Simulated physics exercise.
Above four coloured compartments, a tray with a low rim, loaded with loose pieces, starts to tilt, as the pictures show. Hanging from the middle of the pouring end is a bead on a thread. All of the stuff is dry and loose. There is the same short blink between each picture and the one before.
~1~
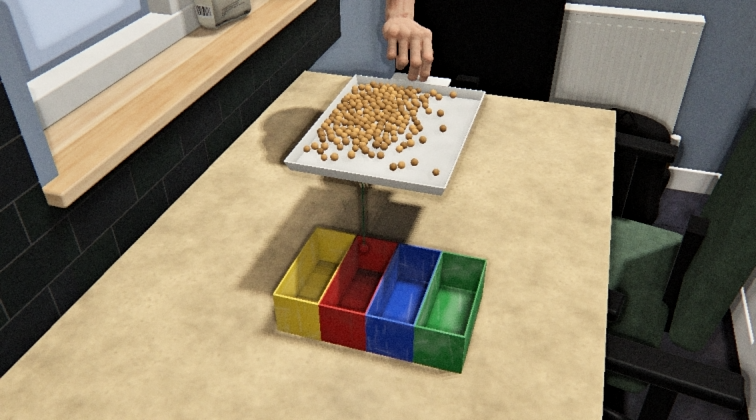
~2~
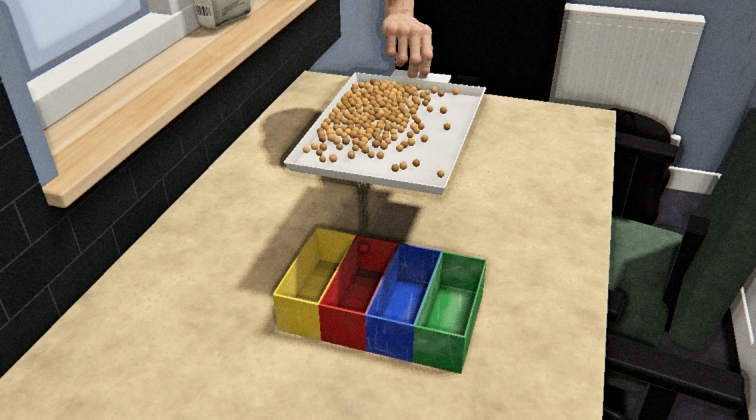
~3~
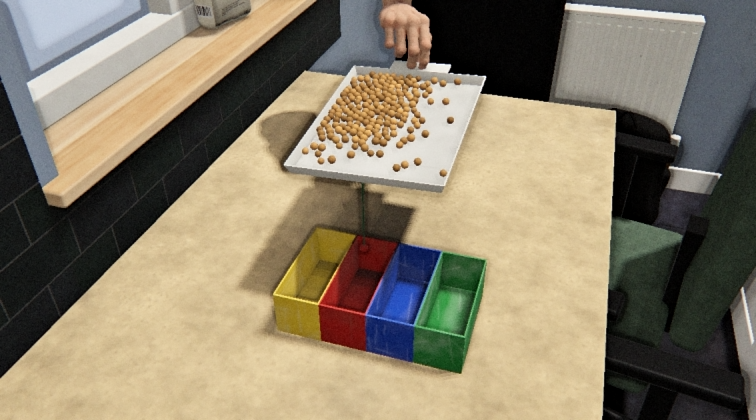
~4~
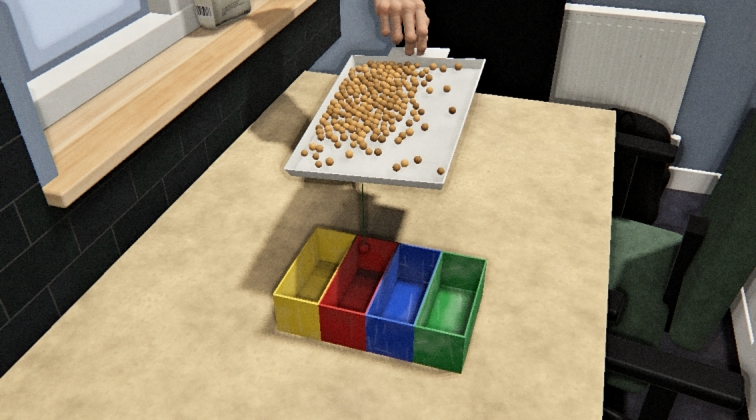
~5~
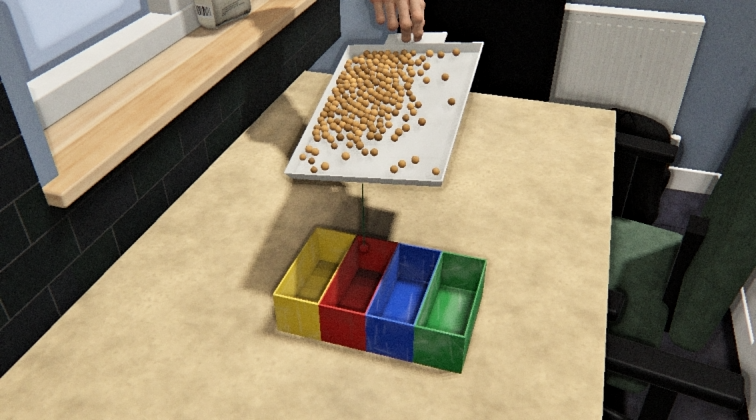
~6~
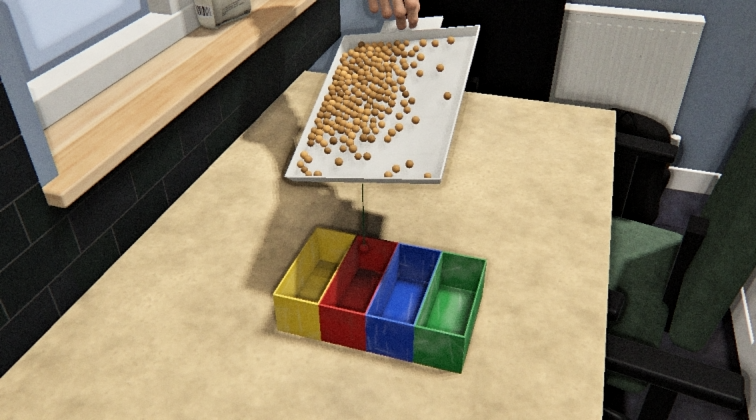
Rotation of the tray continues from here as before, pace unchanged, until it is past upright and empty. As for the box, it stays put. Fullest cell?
Yellow.
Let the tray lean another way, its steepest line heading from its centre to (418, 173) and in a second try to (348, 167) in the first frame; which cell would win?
That green cell, then the cell in yellow.
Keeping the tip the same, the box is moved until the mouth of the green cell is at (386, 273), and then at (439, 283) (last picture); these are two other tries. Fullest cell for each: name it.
In the first case it's red, in the second it's the yellow one.
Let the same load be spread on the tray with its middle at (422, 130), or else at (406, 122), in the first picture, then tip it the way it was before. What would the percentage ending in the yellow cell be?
Some 20 and then some 30 per cent.
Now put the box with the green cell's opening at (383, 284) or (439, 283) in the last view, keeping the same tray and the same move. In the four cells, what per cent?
In order: 100 per cent and 60 per cent.
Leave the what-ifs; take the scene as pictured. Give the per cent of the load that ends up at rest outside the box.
I'd put it close to 70 per cent.
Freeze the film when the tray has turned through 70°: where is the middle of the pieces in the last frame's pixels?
Roughly (297, 215).
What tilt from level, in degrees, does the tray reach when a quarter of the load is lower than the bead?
70 degrees.
Shortly afterwards, tray tipped steeply; near a third on the tray; a little in the yellow cell; only a few in the red cell; near half falling or outside the box.
Next, tray tipped past a quarter turn; near a third in the yellow cell; only a few in the red cell; near two thirds falling or outside the box.
Some moments later, tray tipped past a quarter turn; near a third in the yellow cell; only a few in the red cell; near two thirds falling or outside the box.
In the end, tray tipped past a quarter turn; near a third in the yellow cell; only a few in the red cell; none at all in the green cell; none at all in the blue cell; near two thirds outside the box.
